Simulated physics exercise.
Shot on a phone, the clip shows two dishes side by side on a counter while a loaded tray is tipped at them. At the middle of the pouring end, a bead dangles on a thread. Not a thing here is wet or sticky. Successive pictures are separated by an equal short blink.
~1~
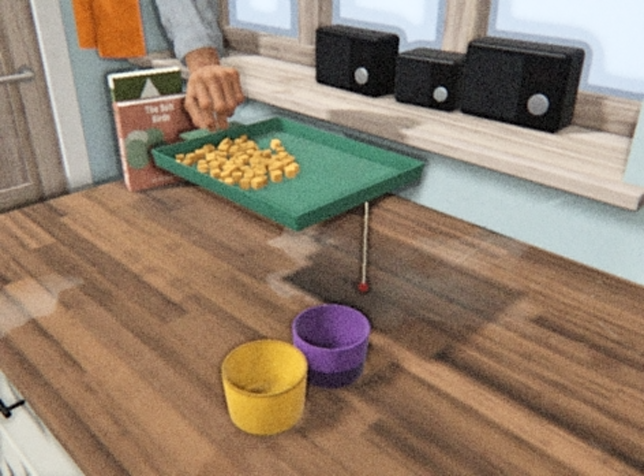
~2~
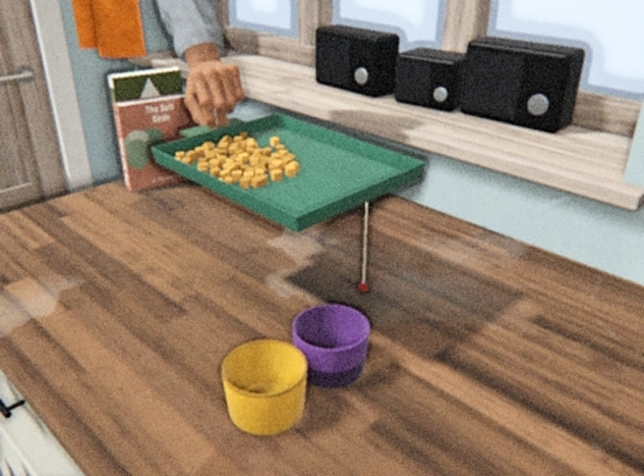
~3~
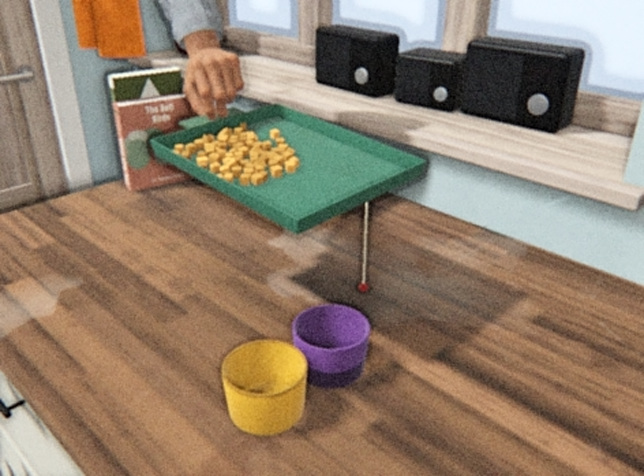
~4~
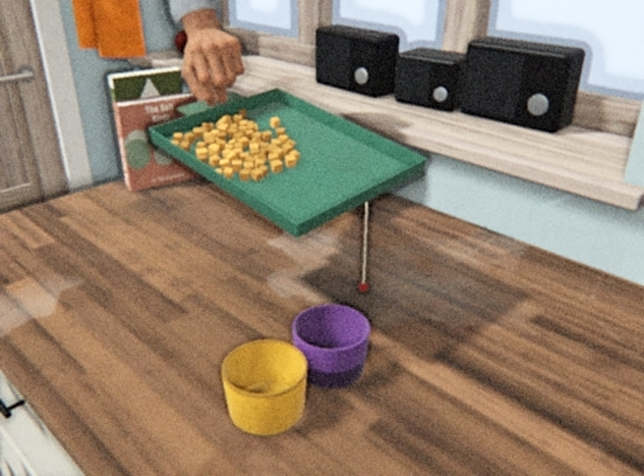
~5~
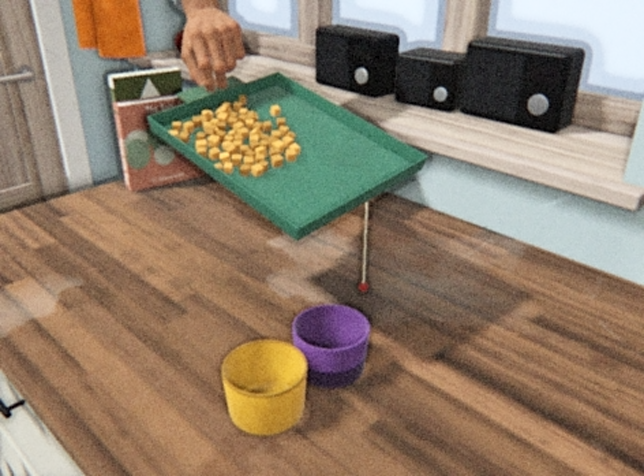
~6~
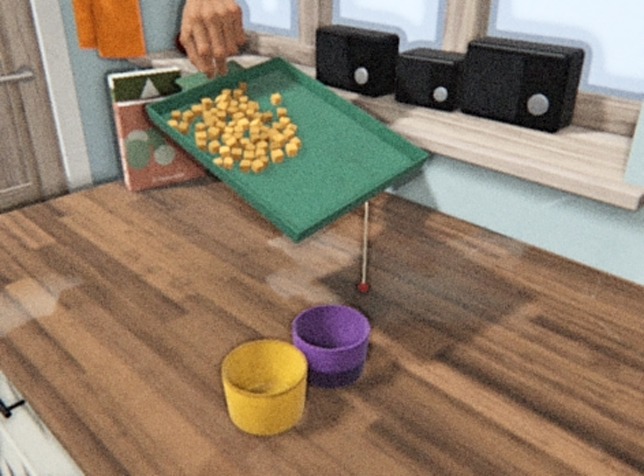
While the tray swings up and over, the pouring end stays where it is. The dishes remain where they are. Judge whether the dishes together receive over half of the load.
They receive over half of it.
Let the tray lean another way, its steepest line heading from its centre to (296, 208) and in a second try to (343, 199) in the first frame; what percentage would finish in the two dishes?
60 and 20 per cent, in that order.
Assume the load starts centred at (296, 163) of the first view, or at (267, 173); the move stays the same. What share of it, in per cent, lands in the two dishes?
It would be about 50 per cent for the first and about 70 per cent for the second.
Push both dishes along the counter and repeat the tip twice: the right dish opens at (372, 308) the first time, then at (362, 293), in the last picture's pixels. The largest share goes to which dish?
It comes out as the dish further left in the first try and the dish further left in the second.
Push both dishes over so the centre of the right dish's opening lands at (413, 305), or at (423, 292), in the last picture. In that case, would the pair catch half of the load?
The pair would catch the lesser share the first time and the lesser share the second time.
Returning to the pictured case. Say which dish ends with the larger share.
That's going to be the right-positioned one.
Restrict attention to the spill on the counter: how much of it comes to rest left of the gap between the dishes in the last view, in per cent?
Near 30 in a hundred.
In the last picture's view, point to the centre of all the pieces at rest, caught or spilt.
Resting centre, last picture - approx. (328, 367).
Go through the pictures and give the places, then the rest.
The first picture shows corners of the pouring end (297, 214) and (421, 163), level; middle of the load (239, 165), croutons; left dish (293, 405); right dish (358, 360); bead on its thread (363, 287).
The second picture shows corners of the pouring end (297, 215) and (421, 162), level; middle of the load (239, 163).
The third picture shows corners of the pouring end (297, 218) and (422, 161), tipped barely, lowest at the left corner; middle of the load (239, 157).
The fourth picture shows corners of the pouring end (298, 222) and (423, 158), tipped a little, lowest at the left corner; middle of the load (239, 149).
The fifth picture shows corners of the pouring end (298, 226) and (424, 156), tipped a little, lowest at the left corner; middle of the load (239, 140).
The sixth picture shows corners of the pouring end (298, 230) and (425, 154), tipped clearly, lowest at the left corner; middle of the load (233, 126); left dish (293, 405); right dish (358, 360).
Just after the last frame, tray tipped steeply; almost all on the tray; just a few in the air.
A moment on, tray tipped right over; the larger part on the tray; about a tenth in the right dish; about a tenth outside both; just a few in the air.
Further on, tray tipped past a quarter turn; roughly a quarter in the left dish; roughly half in the right dish; roughly a quarter outside both.
When it is over, tray tipped past a quarter turn; roughly a quarter in the left dish; roughly half in the right dish; roughly a quarter outside both.
